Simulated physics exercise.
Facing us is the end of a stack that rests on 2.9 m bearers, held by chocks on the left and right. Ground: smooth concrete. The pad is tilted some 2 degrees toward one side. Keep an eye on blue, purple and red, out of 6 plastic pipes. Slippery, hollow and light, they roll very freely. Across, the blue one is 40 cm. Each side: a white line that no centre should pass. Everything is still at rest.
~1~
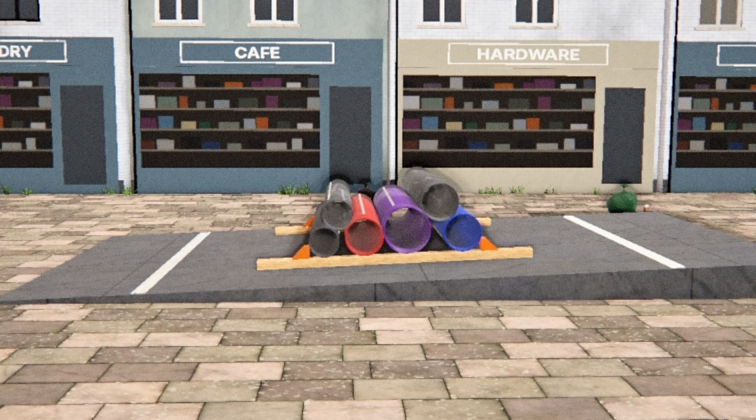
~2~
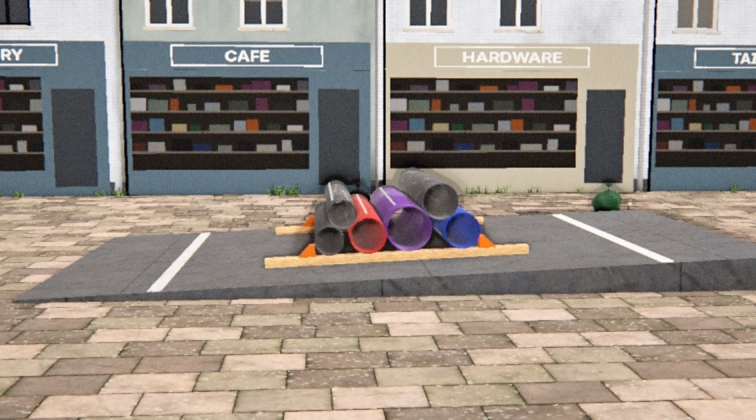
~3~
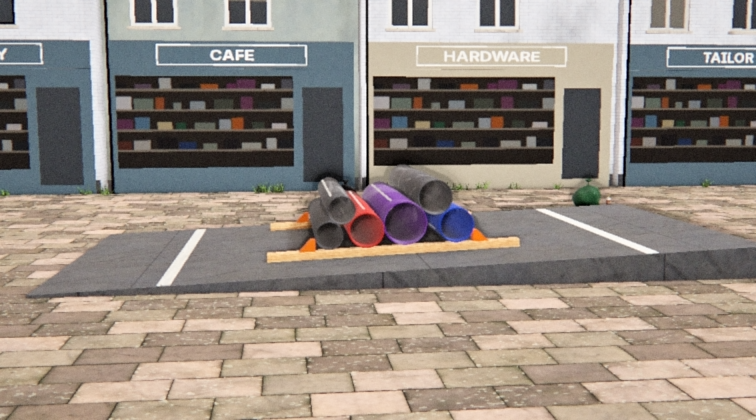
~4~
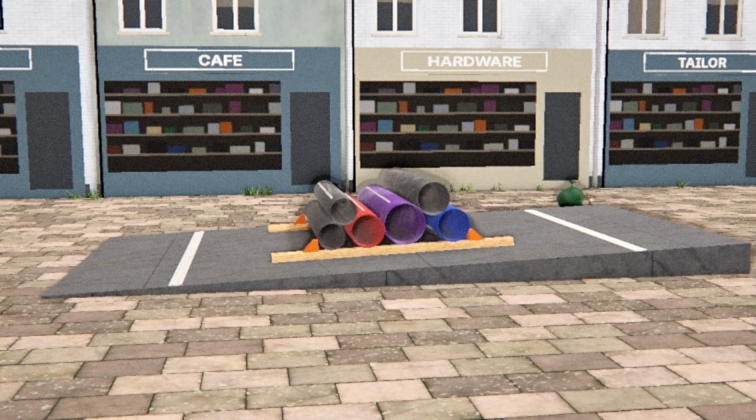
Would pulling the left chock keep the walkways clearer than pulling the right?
No; the right chock keeps them clearer.
If it is the left, after 3.8 s, blue is on the bearers, 100 cm from the bearers' right end, rolling left; purple is on the bearers, 45 cm from the bearers' left end, rolling left; red is off the bearers, 100 cm short of the left line, rolling left; 1 of 6 has crossed.
If it is the left, in the end, blue is past the left line; purple is past the left line; red is past the left line; 6 of 6 have crossed.
If it is the right, after 2.8 s, blue is on the bearers, 15 cm from the bearers' right end, rolling right; purple is on the bearers, 130 cm from the bearers' right end; red is on the bearers, 110 cm from the bearers' left end; 0 of 6 have crossed.
If it is the right, in the end, blue is on the bearers, 45 cm from the bearers' right end; purple is on the bearers, 130 cm from the bearers' right end; red is on the bearers, 110 cm from the bearers' left end; 0 of 6 have crossed.
